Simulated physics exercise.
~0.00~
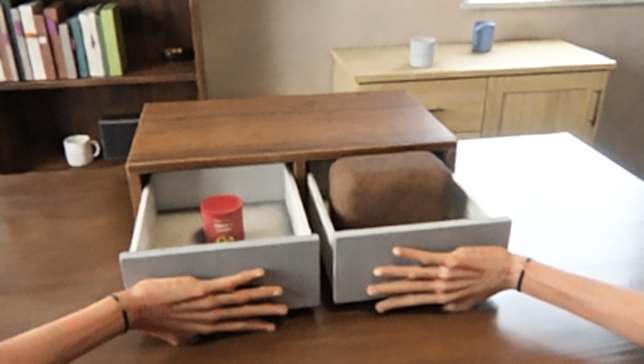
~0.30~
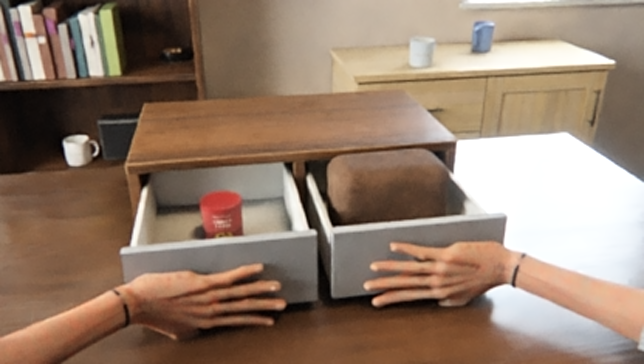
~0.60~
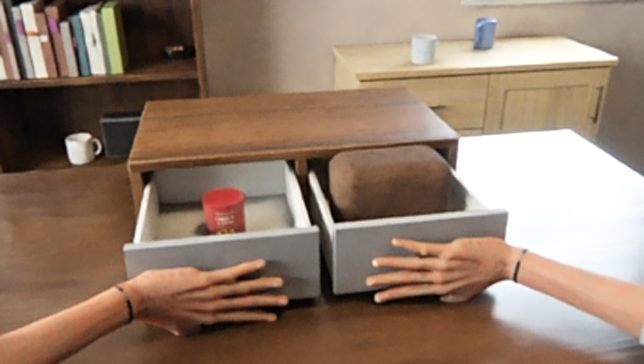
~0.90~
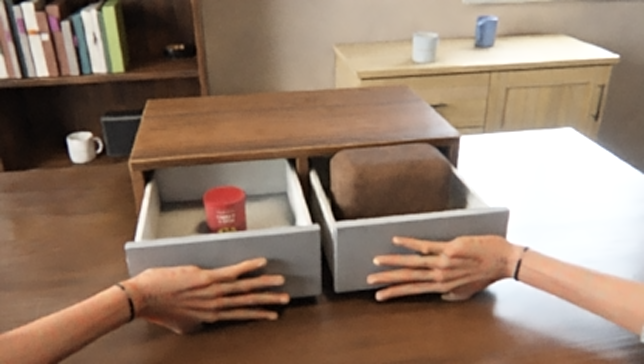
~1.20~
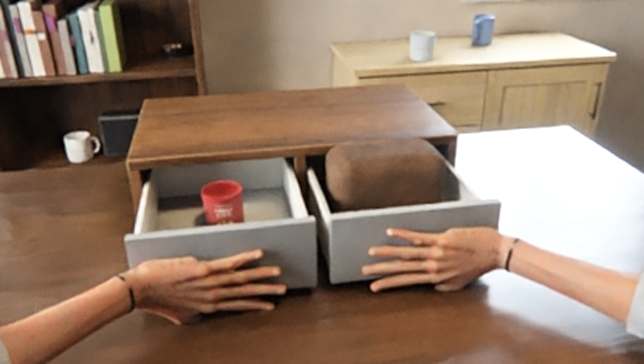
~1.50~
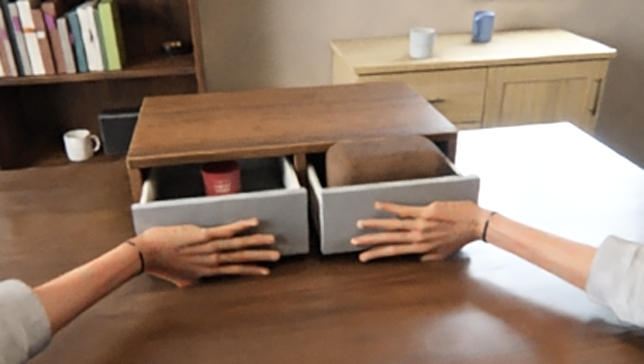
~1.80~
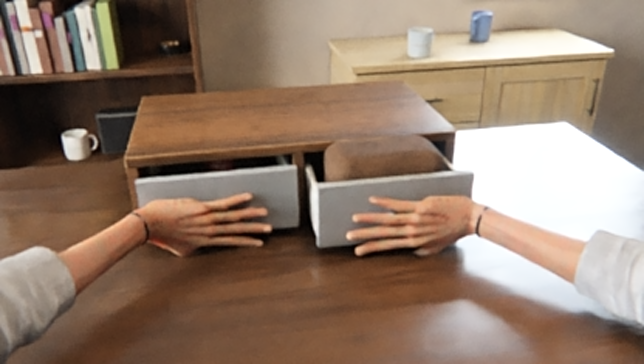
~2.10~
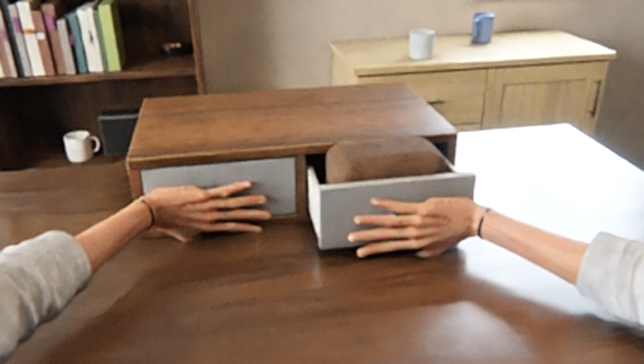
Two open drawers with pale grey fronts stick out of a low brown wooden chest on a glossy table, seen from just above and in front by a slightly swaying camera. A red tin sits in the left drawer and a brown loaf fills the right one, while a dark bookshelf stands behind on the left and a light wooden cabinet with two cups on the right. A hand rests against each front, and both begin pushing inward together. The left drawer slides in, hiding the tin, until it is shut. The right drawer stops partway and stays ajar, the loaf still showing.
